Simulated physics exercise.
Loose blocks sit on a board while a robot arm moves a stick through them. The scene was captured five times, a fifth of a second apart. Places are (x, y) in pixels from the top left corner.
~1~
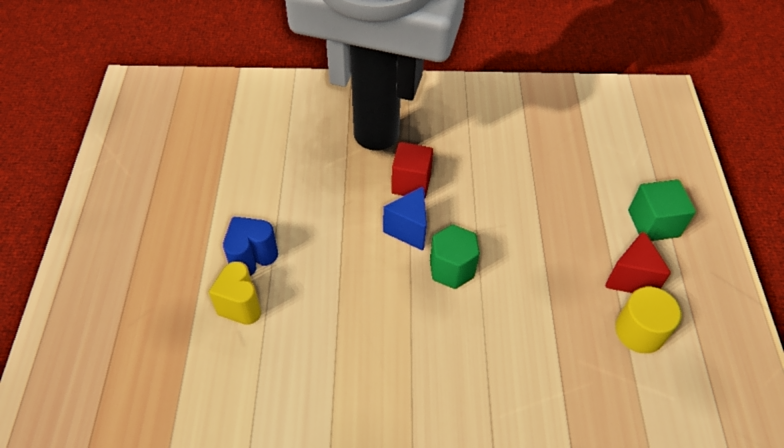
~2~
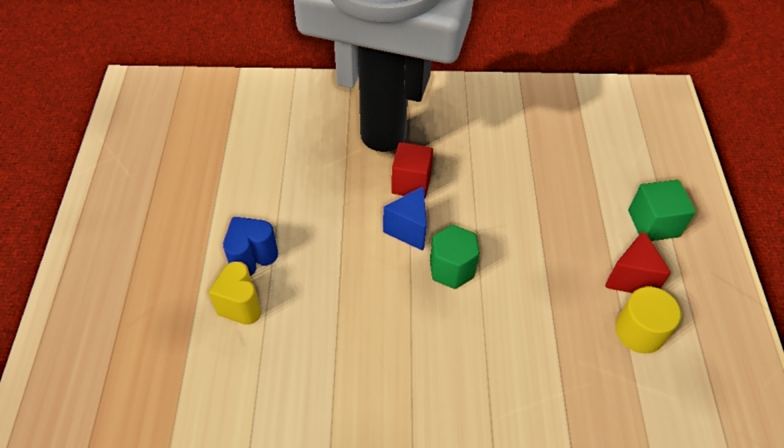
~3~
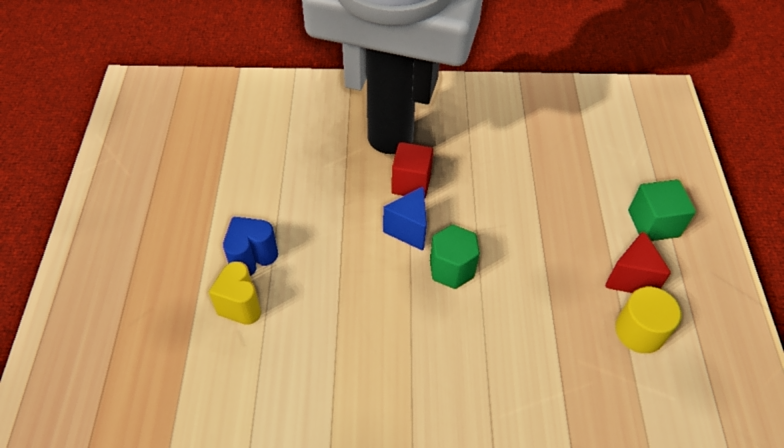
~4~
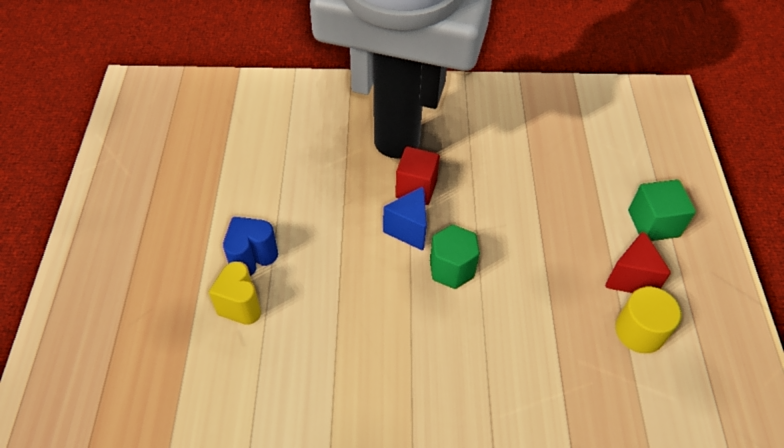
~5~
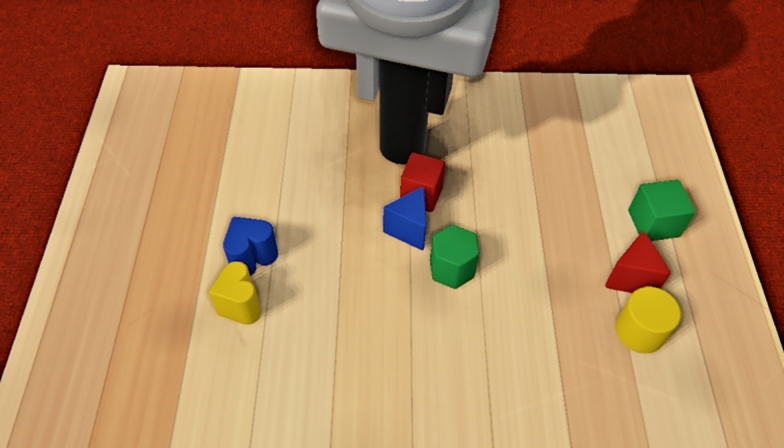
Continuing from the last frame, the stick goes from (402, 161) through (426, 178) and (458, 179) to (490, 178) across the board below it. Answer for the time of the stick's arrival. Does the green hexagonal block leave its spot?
It seems not.
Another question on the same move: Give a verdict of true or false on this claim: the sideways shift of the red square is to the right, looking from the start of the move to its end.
This is true.
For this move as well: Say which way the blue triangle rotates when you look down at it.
With the clock.
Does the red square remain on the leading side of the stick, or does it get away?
Gone from the front.
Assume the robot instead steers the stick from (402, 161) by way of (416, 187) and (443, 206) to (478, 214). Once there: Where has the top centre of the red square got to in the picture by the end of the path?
Roughly at (490, 228).
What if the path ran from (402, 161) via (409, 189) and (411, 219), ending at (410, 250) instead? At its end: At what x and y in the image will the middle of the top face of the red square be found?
At roughly (458, 217).
On the path given first. Halfway along, stick at (444, 166); blue triangle at (412, 213), turned 35° clockwise; red square at (450, 191), turned 35° clockwise.
At the end, stick at (493, 164); blue triangle at (412, 213), turned 35° clockwise; red square at (450, 191), turned 40° clockwise; green hexagonal block not moved.
